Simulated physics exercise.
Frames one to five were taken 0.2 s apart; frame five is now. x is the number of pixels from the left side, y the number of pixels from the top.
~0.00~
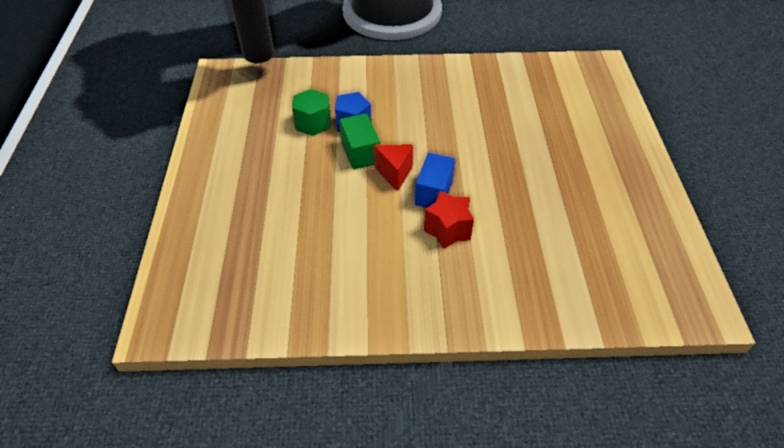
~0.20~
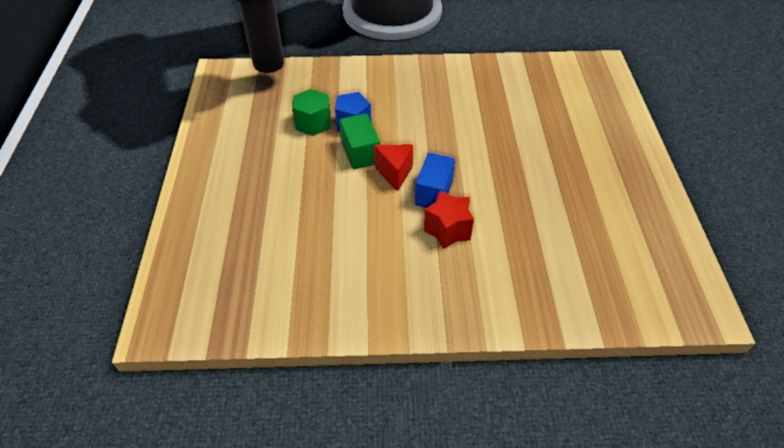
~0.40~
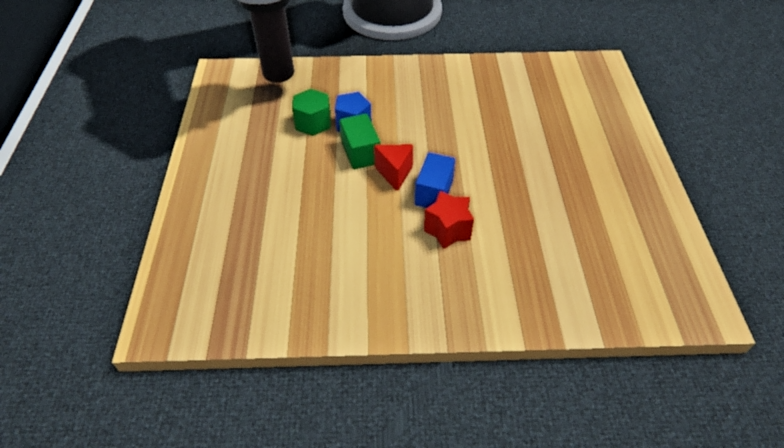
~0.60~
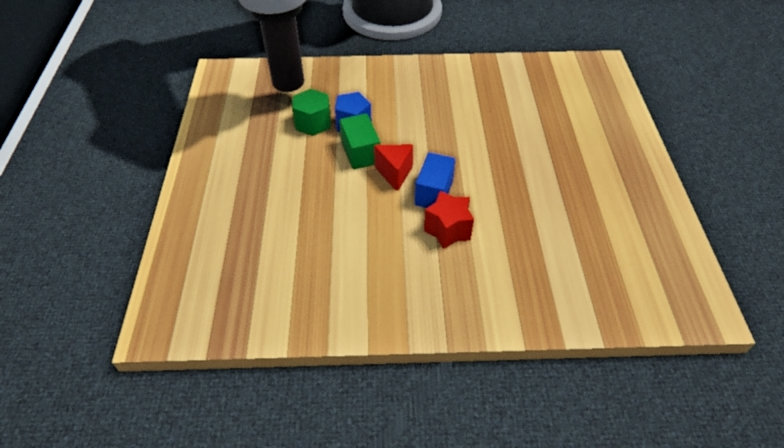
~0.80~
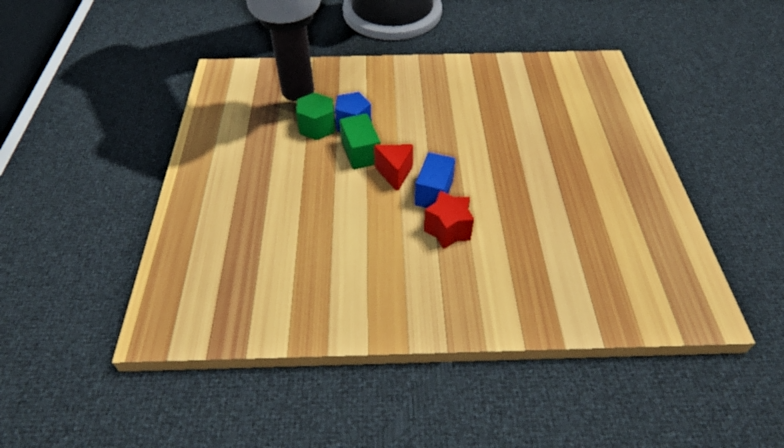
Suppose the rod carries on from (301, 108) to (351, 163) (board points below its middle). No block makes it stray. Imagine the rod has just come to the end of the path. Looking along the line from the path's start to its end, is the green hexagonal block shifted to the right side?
Yes
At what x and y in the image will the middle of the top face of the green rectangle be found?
The spot you're after is about (380, 132) in the image.
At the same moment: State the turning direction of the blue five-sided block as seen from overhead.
It makes a counterclockwise turn.
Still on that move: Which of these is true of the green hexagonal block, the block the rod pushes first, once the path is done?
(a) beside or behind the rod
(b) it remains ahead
b.
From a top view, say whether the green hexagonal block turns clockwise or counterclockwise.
It turns clockwise.
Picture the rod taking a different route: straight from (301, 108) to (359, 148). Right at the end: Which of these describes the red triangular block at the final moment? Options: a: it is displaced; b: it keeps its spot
The one that fits is a, it is displaced.
On the path given first. One third of the way, rod at (314, 110); green hexagonal block at (328, 124); blue five-sided block at (357, 103), turned 25° anticlockwise; green rectangle at (364, 130), turned 10° clockwise.
Two thirds of the way, rod at (331, 128); green hexagonal block at (341, 146); blue five-sided block at (357, 103), turned 25° anticlockwise; green rectangle at (374, 132); red triangular block at (396, 154).
At the end, rod at (350, 147); green hexagonal block at (350, 168), turned 35° clockwise; blue five-sided block at (357, 103), turned 25° anticlockwise; green rectangle at (380, 132); red triangular block at (397, 155), turned 15° anticlockwise.
